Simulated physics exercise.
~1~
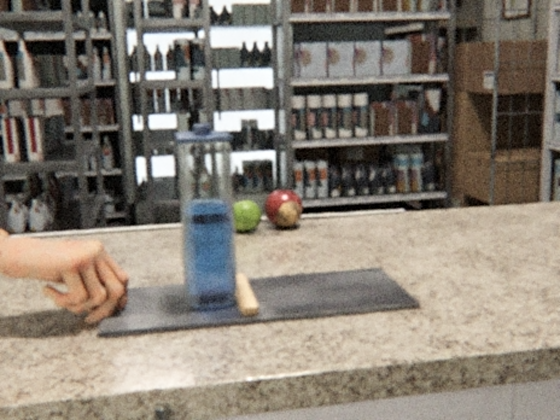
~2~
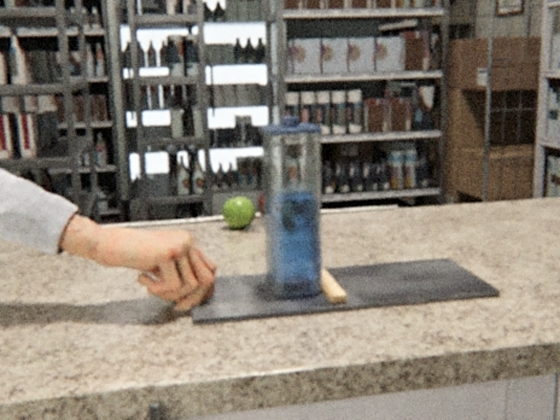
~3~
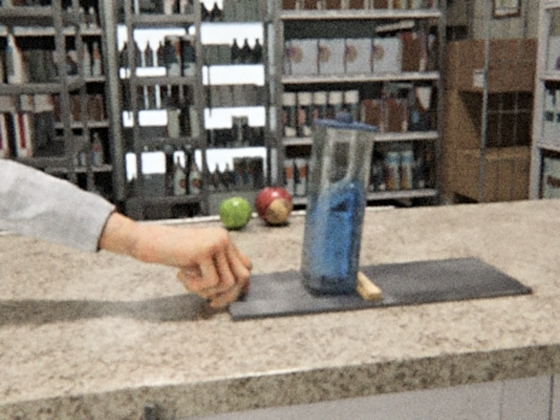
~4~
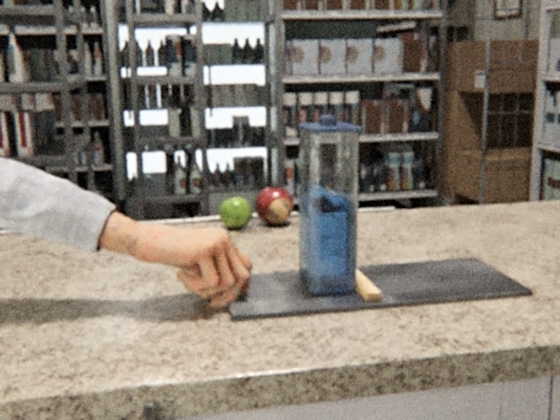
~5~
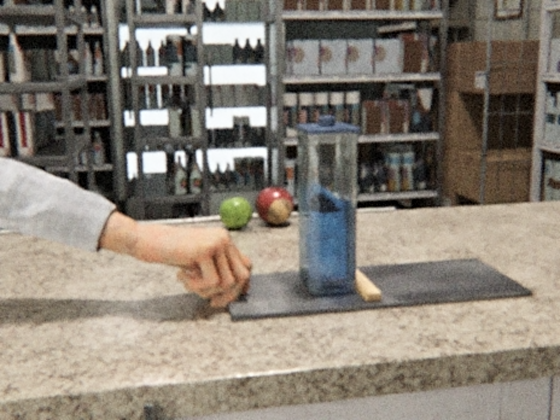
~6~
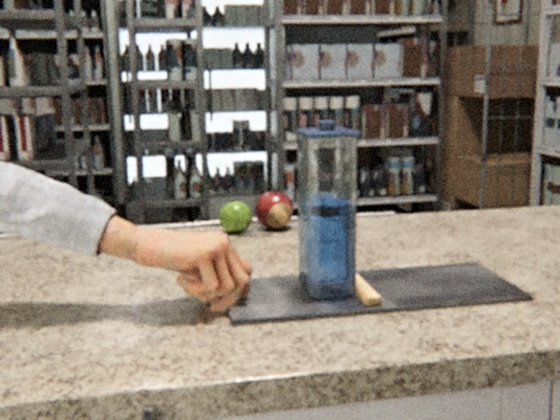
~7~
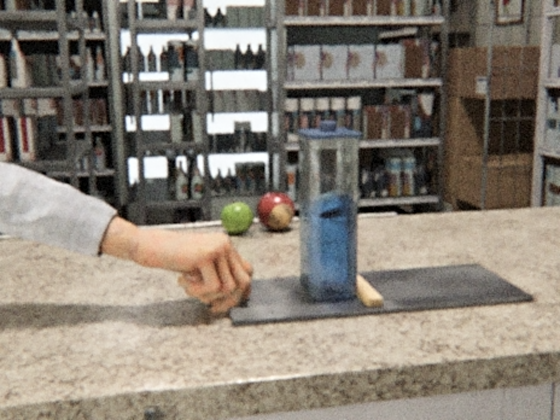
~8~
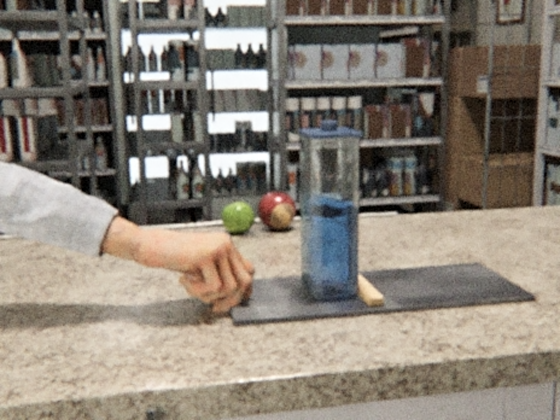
To begin with, a hand at the left pushes a dark board to the right along a speckled stone counter, carrying a tall, clear capped flask of blue water that stands against a low, pale strip. A green apple and a red one sit behind, with stocked shelves beyond. The board then comes to a stop, and the flask tips to the right over the strip while the water inside slopes. It rocks back upright without toppling. The water keeps shifting briefly, and at the end the flask stands on the still board where it began, the hand still at the board's edge.
